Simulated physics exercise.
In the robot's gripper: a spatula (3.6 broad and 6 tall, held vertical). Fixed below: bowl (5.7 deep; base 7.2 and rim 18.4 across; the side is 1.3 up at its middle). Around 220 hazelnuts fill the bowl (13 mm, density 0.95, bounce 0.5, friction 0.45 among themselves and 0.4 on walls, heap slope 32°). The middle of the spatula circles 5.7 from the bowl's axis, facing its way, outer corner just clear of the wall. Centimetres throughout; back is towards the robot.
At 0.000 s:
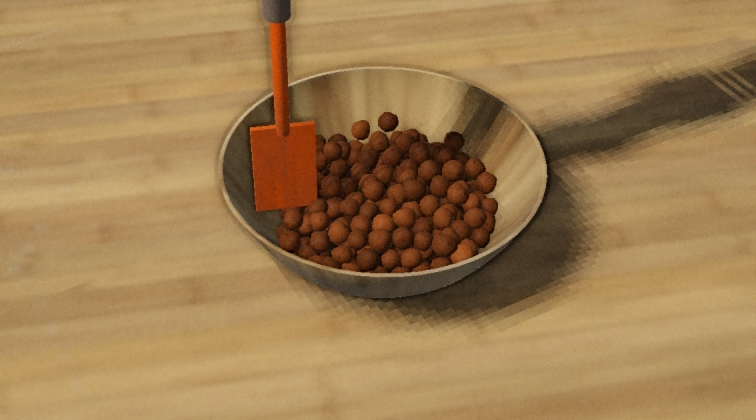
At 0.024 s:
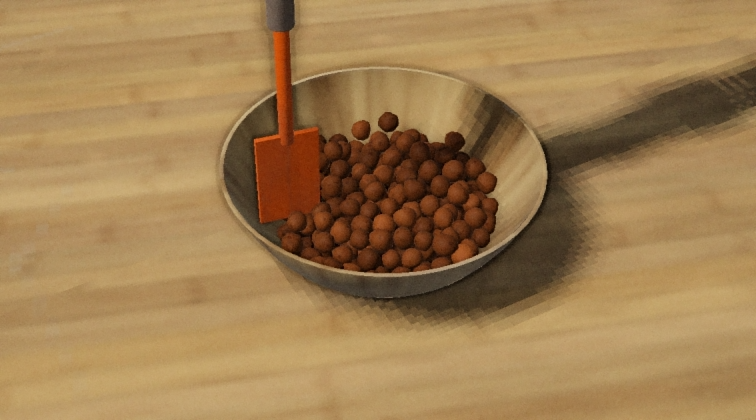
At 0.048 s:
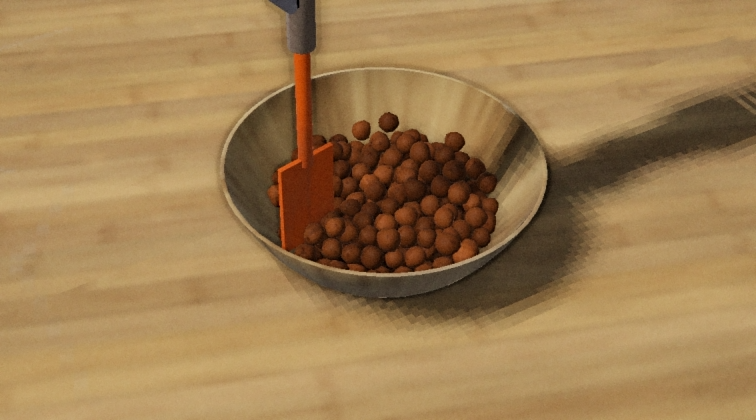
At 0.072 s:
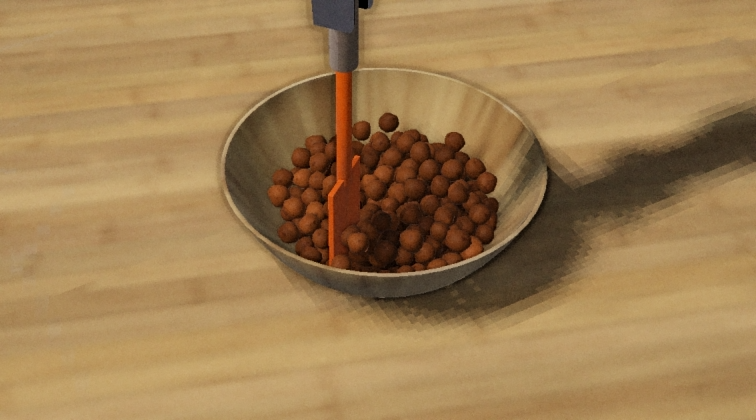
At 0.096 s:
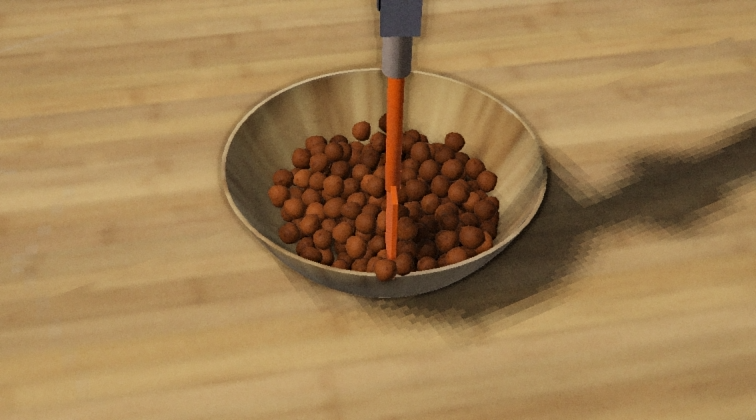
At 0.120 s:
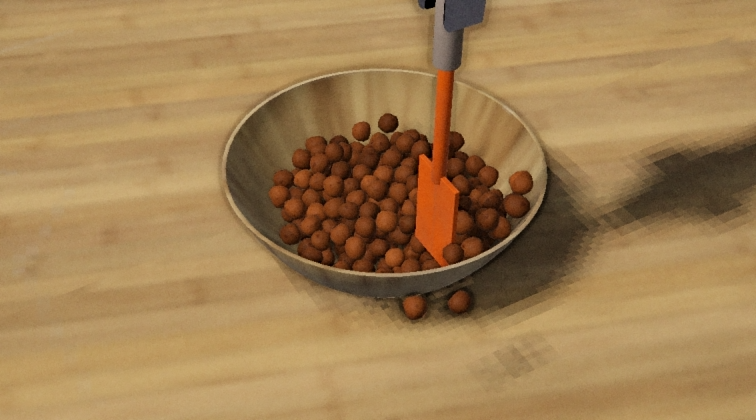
To begin with, an orange spatula held upright by a gripper stands at the left side of a metal bowl heaped with round brown nuts. It sweeps along the near side through the nuts, turning as it goes, to the right part of the bowl, and two nuts leave over the near rim.
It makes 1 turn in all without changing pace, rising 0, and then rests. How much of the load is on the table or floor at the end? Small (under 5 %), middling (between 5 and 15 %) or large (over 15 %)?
Share on the table or floor: Large (over 15 %).
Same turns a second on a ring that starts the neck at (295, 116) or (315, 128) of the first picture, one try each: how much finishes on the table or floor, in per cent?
Some 40 and 40 per cent.
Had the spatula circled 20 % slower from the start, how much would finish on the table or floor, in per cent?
In that case some 20 per cent.
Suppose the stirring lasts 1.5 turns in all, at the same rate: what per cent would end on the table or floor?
It would be near 35 per cent.
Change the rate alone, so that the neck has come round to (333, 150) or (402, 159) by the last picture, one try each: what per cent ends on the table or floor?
About 10 and 20 per cent.
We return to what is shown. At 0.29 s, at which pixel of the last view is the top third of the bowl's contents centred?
At about (327, 166).
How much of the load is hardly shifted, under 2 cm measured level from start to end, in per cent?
Some 45 per cent.
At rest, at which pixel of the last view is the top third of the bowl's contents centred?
Around (371, 230).
After 0.21 s, 200° round, highest piece 9 above the table; 205 in the bowl, 1 on the table or floor, 12 in flight or on the tool.
After 0.29 s, 292° round, highest piece 12 above the table; 187 in the bowl, 5 on the table or floor, 26 in flight or on the tool.
After 0.53 s, 0° round, highest piece 5 above the table; 168 in the bowl, 49 on the table or floor, 1 in flight or on the tool.
After 1.23 s, 0° round, highest piece 5 above the table; 168 in the bowl, 50 on the table or floor.
At rest, 168 in the bowl, 50 on the table or floor. That is 23 % on the table or floor.
